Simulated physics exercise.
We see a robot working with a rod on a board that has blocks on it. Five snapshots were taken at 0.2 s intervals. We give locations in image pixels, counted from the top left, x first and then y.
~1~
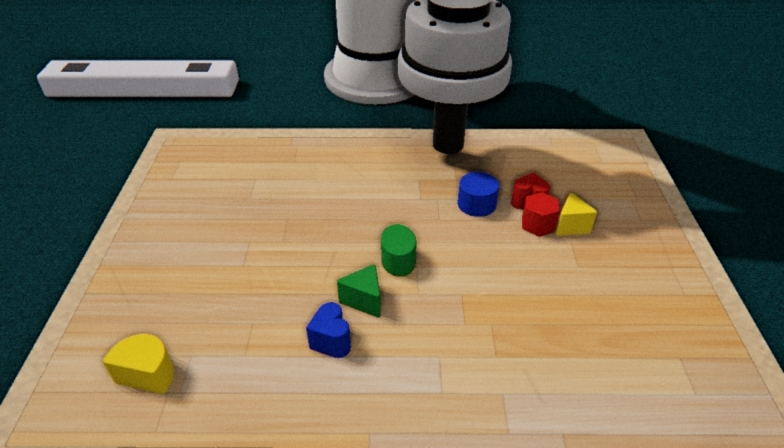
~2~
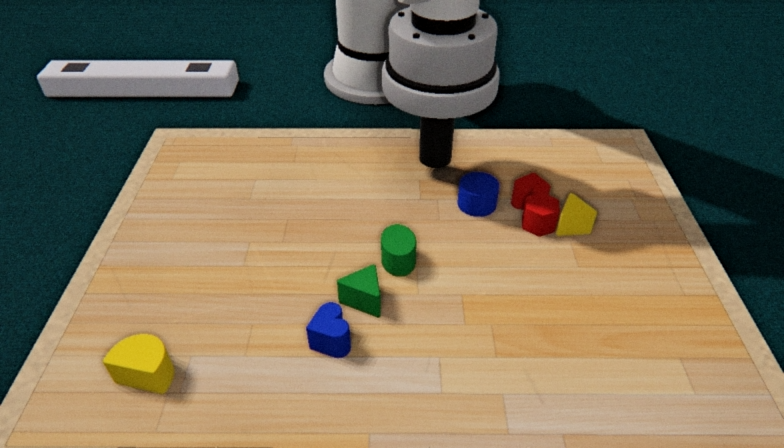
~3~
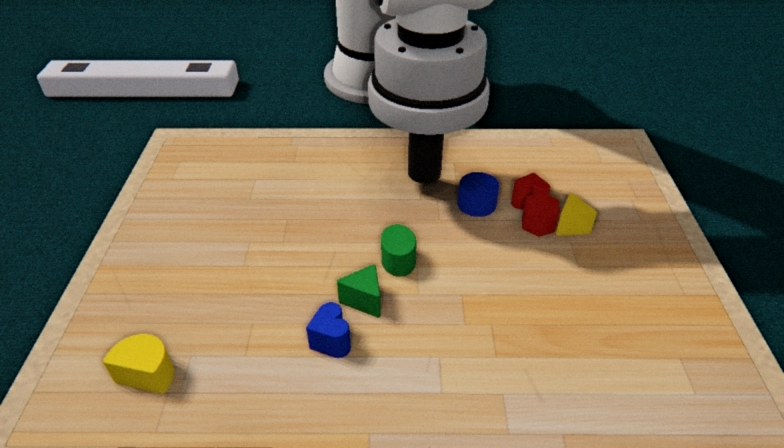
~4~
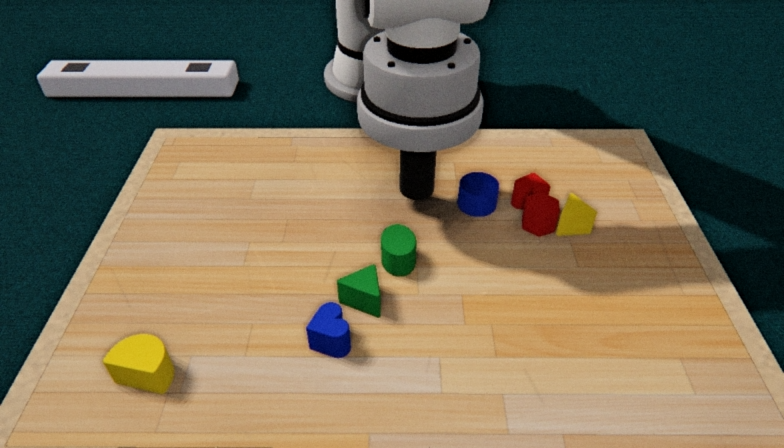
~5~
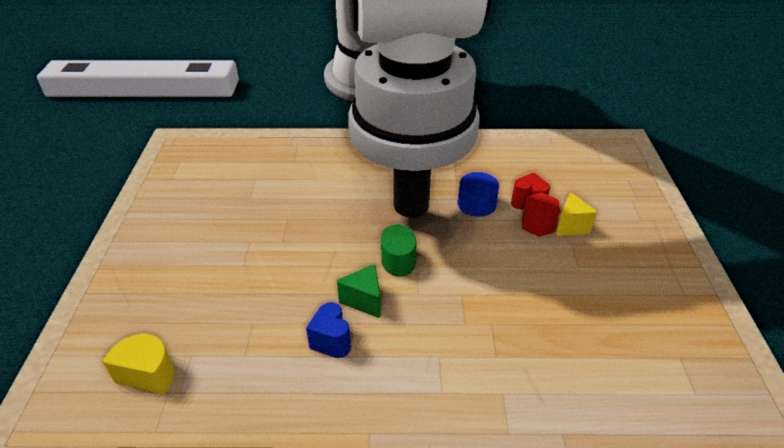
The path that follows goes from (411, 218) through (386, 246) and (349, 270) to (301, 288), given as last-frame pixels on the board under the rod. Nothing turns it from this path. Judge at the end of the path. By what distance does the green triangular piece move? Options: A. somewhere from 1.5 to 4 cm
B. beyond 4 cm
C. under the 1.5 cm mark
(C)
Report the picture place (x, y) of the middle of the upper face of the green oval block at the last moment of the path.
Roughly at (390, 262).
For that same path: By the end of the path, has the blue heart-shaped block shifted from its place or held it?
Stays where it is.
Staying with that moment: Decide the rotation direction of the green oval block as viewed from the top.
Spins counterclockwise.
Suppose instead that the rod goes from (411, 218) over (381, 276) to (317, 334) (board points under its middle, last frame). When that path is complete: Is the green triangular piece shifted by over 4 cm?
I believe so.
On the path given first. One third of the way, rod at (385, 234); green oval block at (394, 253), turned 30° anticlockwise.
Two thirds of the way, rod at (347, 258); green triangular piece at (359, 287), turned 15° clockwise; green oval block at (390, 262), turned 75° anticlockwise.
At the end, rod at (299, 276); blue heart-shaped block in place; green triangular piece at (359, 287), turned 15° clockwise; green oval block at (390, 262), turned 75° anticlockwise.
